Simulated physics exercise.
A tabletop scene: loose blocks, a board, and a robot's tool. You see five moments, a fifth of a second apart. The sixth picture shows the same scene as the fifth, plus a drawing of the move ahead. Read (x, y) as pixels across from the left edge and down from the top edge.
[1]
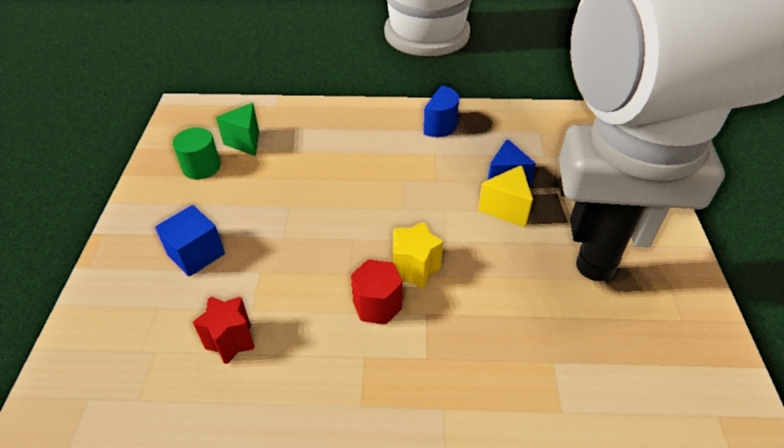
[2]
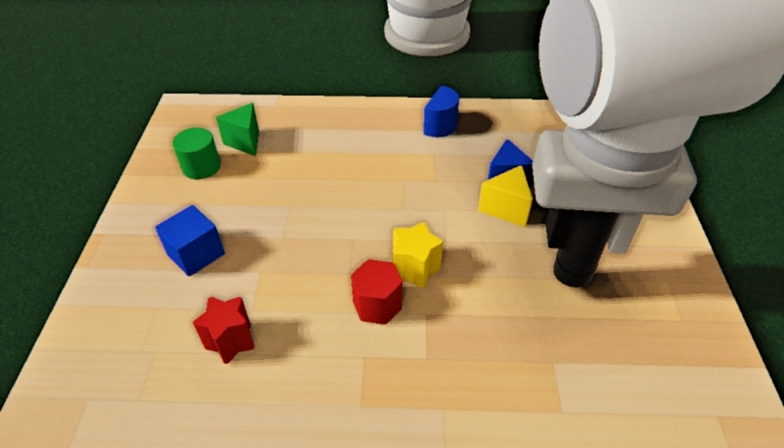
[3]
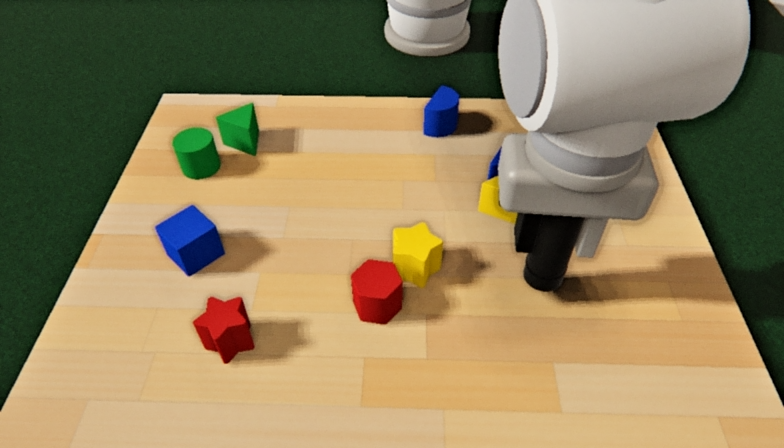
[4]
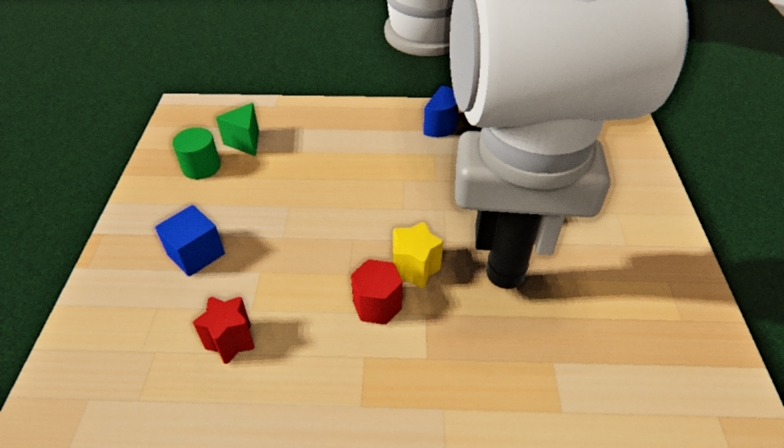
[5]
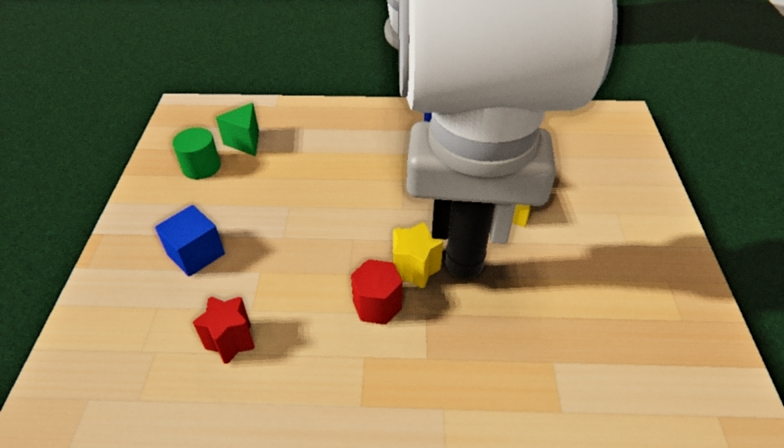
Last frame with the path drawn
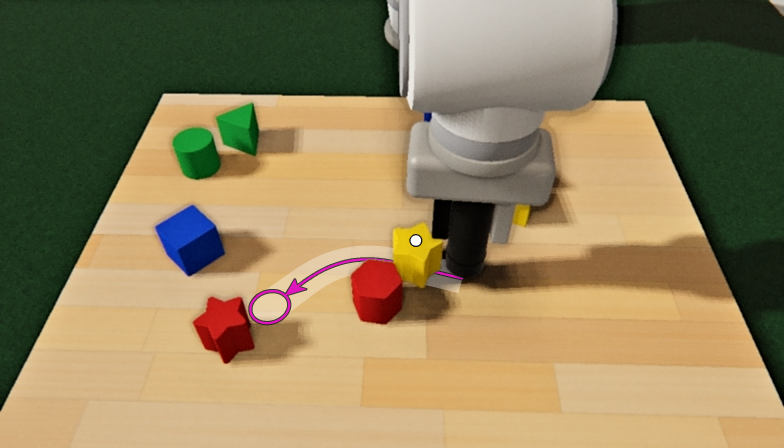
On a light wooden tabletop with a dark green surround, red, blue, green and yellow blocks sit scattered while a robot arm holds its dark tool low at the right. The arm glides steadily left, passing in front of the blue and yellow blocks, until the tool is beside the yellow star; the blocks stay still.
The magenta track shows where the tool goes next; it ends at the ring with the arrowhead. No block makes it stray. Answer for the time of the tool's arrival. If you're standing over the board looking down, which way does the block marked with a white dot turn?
It twists clockwise.
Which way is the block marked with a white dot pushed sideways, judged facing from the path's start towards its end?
Side: Right.
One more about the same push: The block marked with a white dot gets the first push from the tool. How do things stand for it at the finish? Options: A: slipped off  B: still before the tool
I choose A.
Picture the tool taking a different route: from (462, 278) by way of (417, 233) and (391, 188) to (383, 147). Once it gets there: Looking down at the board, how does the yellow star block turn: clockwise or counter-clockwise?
From above, it turns counterclockwise.
Drawn move, from (462, 278) through (395, 263) and (328, 268) to (270, 307); the dot is on the yellow star block.
The first path, step by step. One third of the way, tool at (394, 249); yellow star block at (359, 225), turned 20° anticlockwise.
Two thirds of the way, tool at (326, 254); yellow star block at (303, 218), turned 15° clockwise.
At the end, tool at (266, 293); red star block still; yellow star block at (301, 219), turned 25° clockwise.
